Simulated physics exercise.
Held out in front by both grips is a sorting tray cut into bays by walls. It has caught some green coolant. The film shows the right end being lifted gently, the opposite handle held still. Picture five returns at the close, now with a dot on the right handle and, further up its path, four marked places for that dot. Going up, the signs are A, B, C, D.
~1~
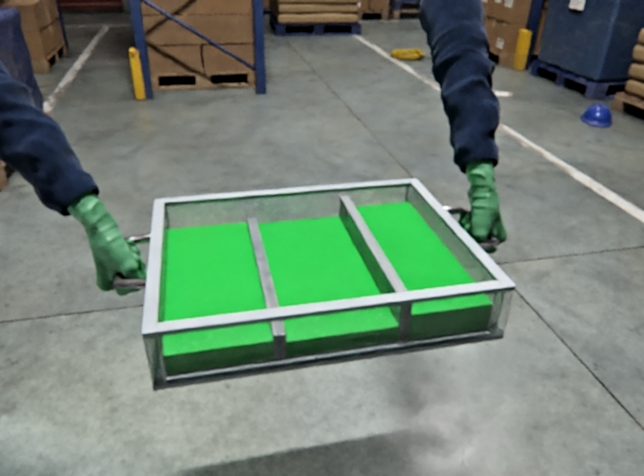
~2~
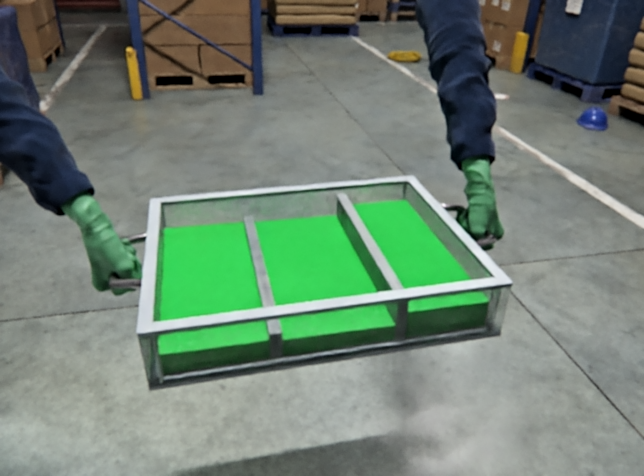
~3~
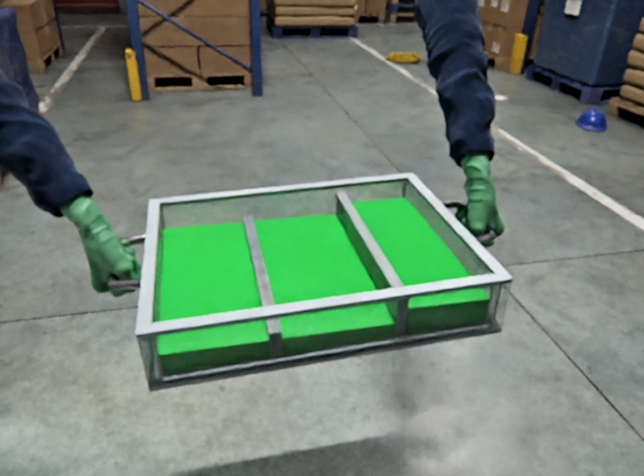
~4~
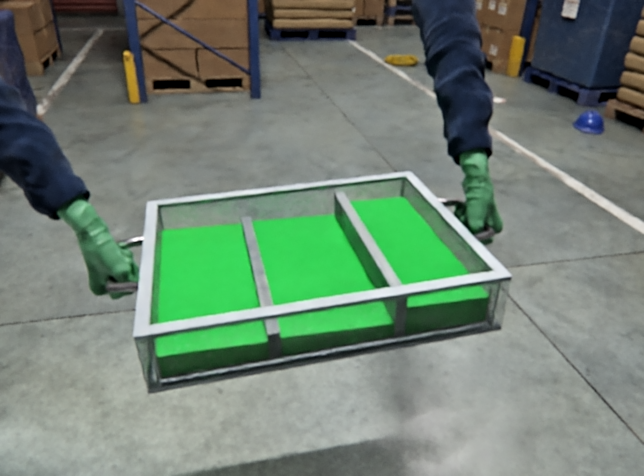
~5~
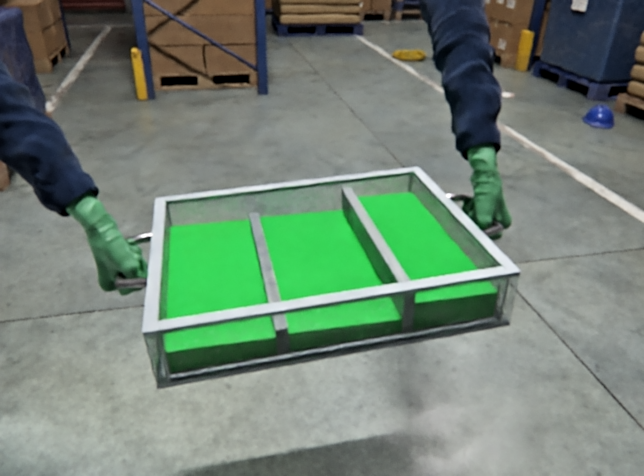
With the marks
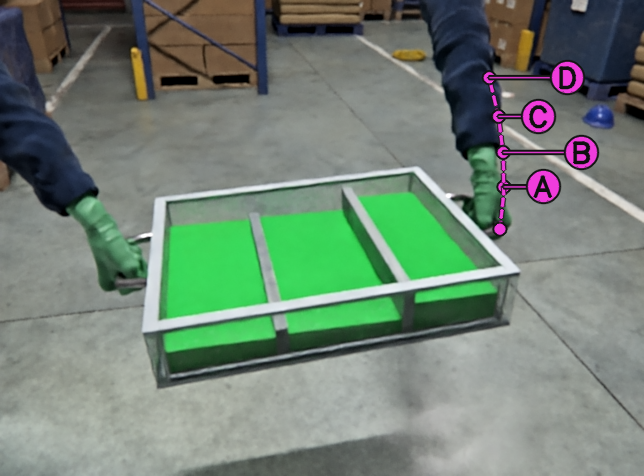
The footage shows two green-gloved hands holding a clear-sided, metal-framed tray of bright green coolant, split into three bays, above a warehouse floor; the tray shifts slightly left and then back right, its right side rising a little.
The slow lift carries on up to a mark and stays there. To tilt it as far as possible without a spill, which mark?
Use stop C.
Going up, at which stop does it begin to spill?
D it is.
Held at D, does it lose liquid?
Yes.
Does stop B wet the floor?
No.
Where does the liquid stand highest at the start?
It is the right one.
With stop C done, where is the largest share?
That is the left bay.
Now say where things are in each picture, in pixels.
The tray is level; deepest in the right bay, at (408, 249), shallowest in the middle; right handle at (478, 226), in the first frame.
Tipped about 1° down to the left; no wall is crossed; right handle at (475, 223), in the second frame.
Tipped about 2° down to the left; no wall is crossed; right handle at (475, 219), in the third frame.
Tipped about 3° down to the left; no wall is crossed; right handle at (474, 217), in the fourth frame.
Tipped about 3° down to the left; deepest in the right bay, at (411, 238), shallowest in the middle; right handle at (482, 212), in the fifth frame.
In magenta, A at (503, 186); B at (503, 152); C at (498, 116); D at (489, 77).
Choosing A, nothing spills; the right bay holds the most.
Choosing B, nothing spills; the left bay holds the most.
Choosing C, nothing spills; the left bay holds the most.
Choosing D, about 7 % goes over the rim.
